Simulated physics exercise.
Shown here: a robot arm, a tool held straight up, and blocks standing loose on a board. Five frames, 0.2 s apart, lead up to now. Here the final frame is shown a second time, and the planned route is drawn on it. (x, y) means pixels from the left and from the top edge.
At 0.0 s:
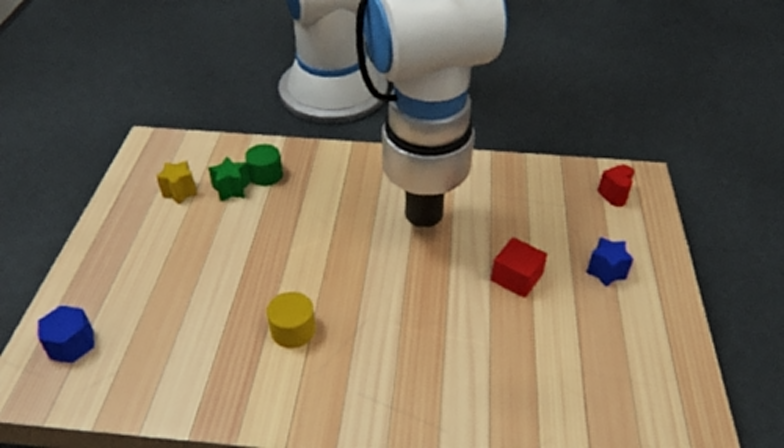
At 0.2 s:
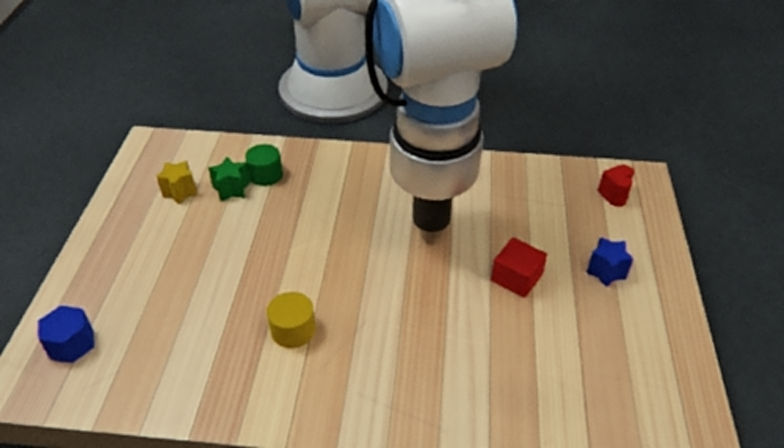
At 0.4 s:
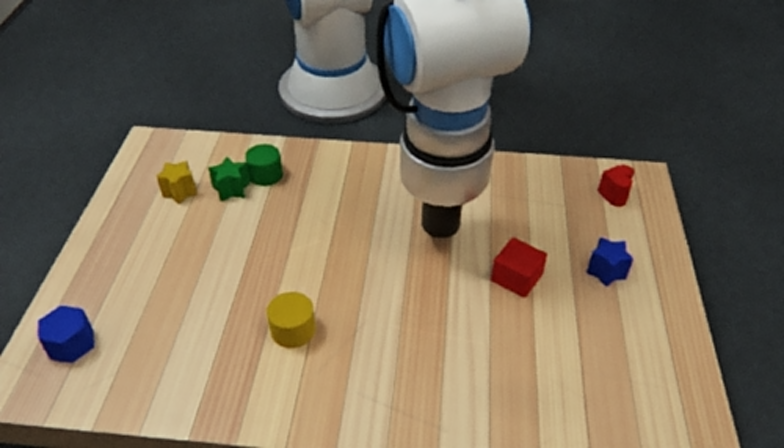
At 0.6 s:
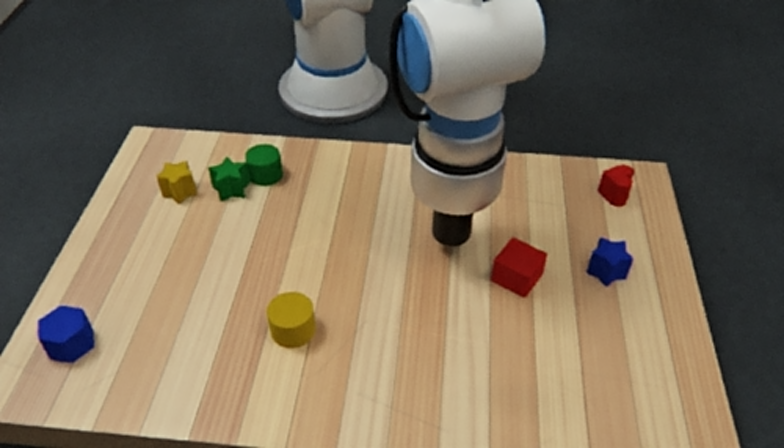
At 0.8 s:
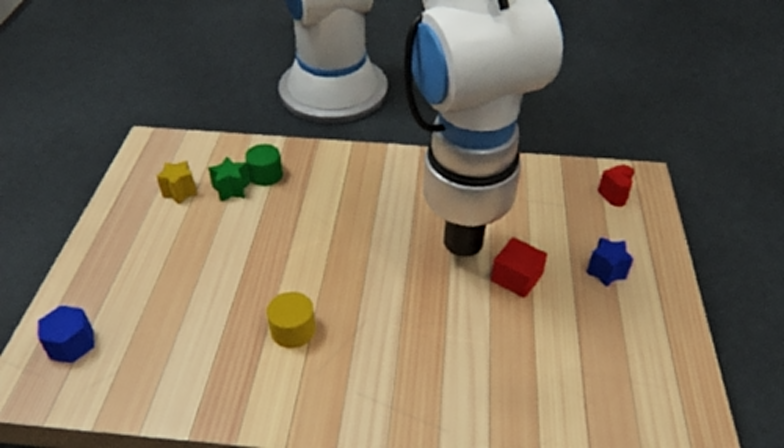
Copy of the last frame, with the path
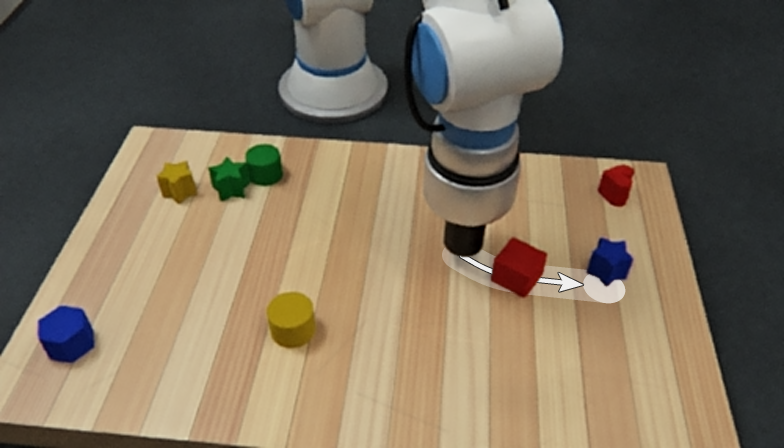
Robot arm moving its upright black tool slowly rightward over a wooden board, nearing a red cube among scattered coloured blocks.
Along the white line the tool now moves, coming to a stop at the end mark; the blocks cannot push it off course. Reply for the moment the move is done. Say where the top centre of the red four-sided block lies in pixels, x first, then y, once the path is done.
It should be at about (651, 286).
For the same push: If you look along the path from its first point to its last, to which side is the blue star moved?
The answer is left.
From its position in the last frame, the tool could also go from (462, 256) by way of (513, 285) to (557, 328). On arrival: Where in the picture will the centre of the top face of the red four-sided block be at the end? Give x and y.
Its top middle: (581, 276).
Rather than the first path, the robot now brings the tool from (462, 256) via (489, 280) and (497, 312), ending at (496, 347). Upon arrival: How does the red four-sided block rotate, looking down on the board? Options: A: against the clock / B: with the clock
A - against the clock.
The drawn path runs from (462, 256) over (529, 279) to (604, 287).
On the path given first. One third of the way, tool at (507, 262); red four-sided block at (550, 263), turned 15° anticlockwise.
Two thirds of the way, tool at (557, 268); red four-sided block at (601, 272); blue star at (619, 250), turned 20° anticlockwise.
At the end, tool at (609, 274); red four-sided block at (651, 286); blue star at (632, 245), turned 60° anticlockwise.
